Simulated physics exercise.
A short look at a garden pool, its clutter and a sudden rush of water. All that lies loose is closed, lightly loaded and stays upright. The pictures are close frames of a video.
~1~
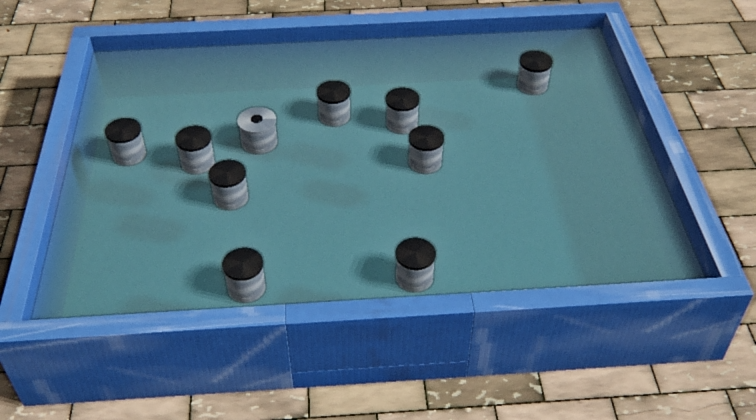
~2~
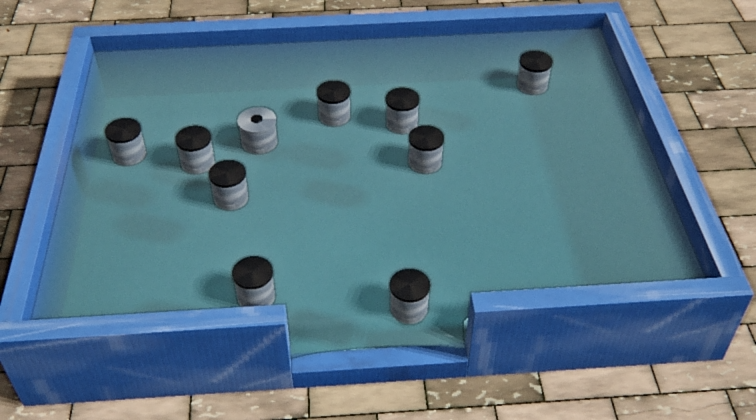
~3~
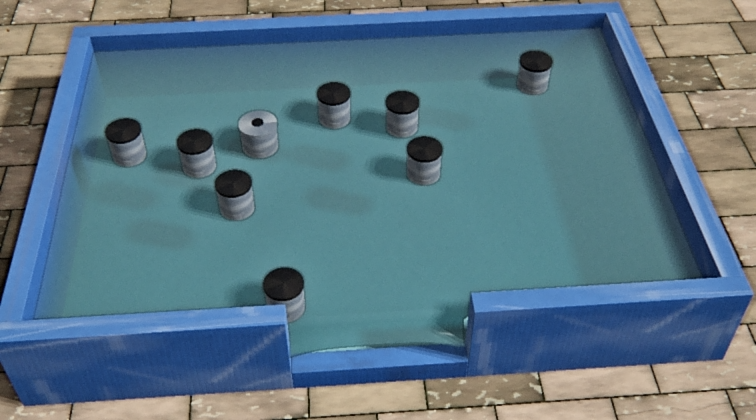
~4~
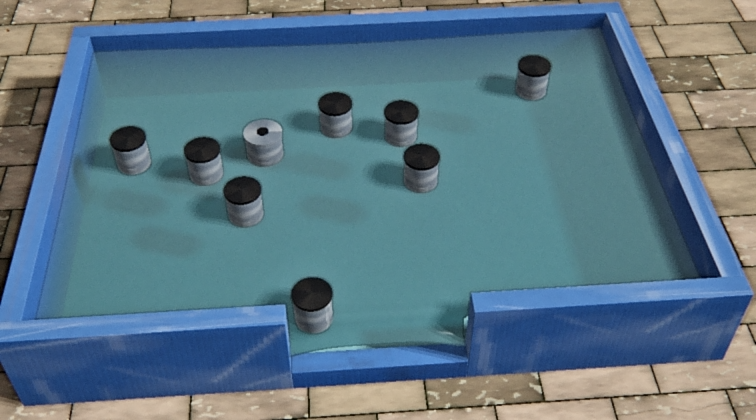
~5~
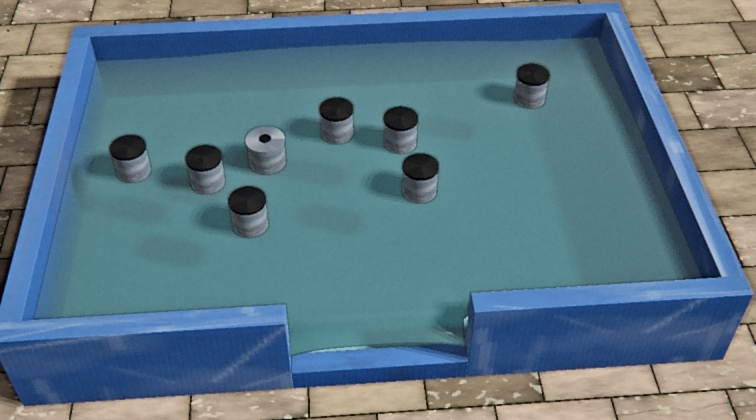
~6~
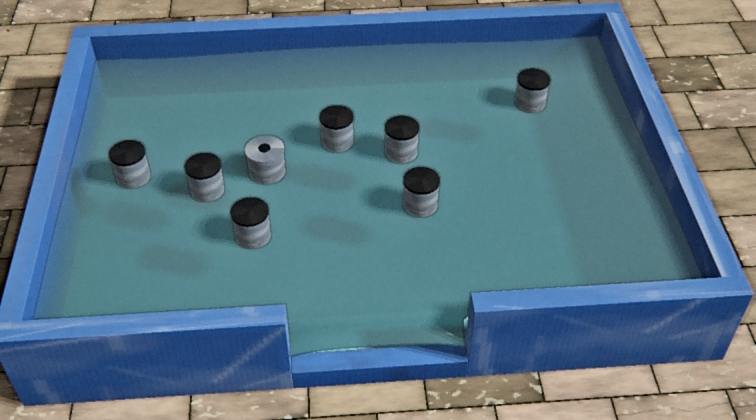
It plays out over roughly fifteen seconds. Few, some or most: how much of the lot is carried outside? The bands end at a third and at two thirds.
It is at least two thirds.
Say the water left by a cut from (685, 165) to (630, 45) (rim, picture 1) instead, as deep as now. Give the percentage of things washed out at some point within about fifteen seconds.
Roughly 50 per cent.
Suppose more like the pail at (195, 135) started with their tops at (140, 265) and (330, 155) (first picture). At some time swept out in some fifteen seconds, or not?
As listed: Yes, out.
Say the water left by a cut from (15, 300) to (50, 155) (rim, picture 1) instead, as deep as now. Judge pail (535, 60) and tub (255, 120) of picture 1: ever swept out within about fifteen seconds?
One after the other: Stays, carried outside.
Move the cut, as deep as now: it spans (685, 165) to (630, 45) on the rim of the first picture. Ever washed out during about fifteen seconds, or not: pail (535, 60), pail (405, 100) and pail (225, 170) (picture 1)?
In turn: Out, yes, kept in.
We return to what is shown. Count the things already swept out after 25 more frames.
I count 7.
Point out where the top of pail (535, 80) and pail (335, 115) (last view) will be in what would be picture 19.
Roughly at (527, 109) and (347, 184).
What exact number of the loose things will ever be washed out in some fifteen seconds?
8 of them.
A moment on, 2 of 10 are out; 8 afloat.
Next, 4 of 10 are out; 6 afloat.
Later, 7 of 10 are out; 3 afloat.
In the end, 8 of 10 are out; 2 afloat.
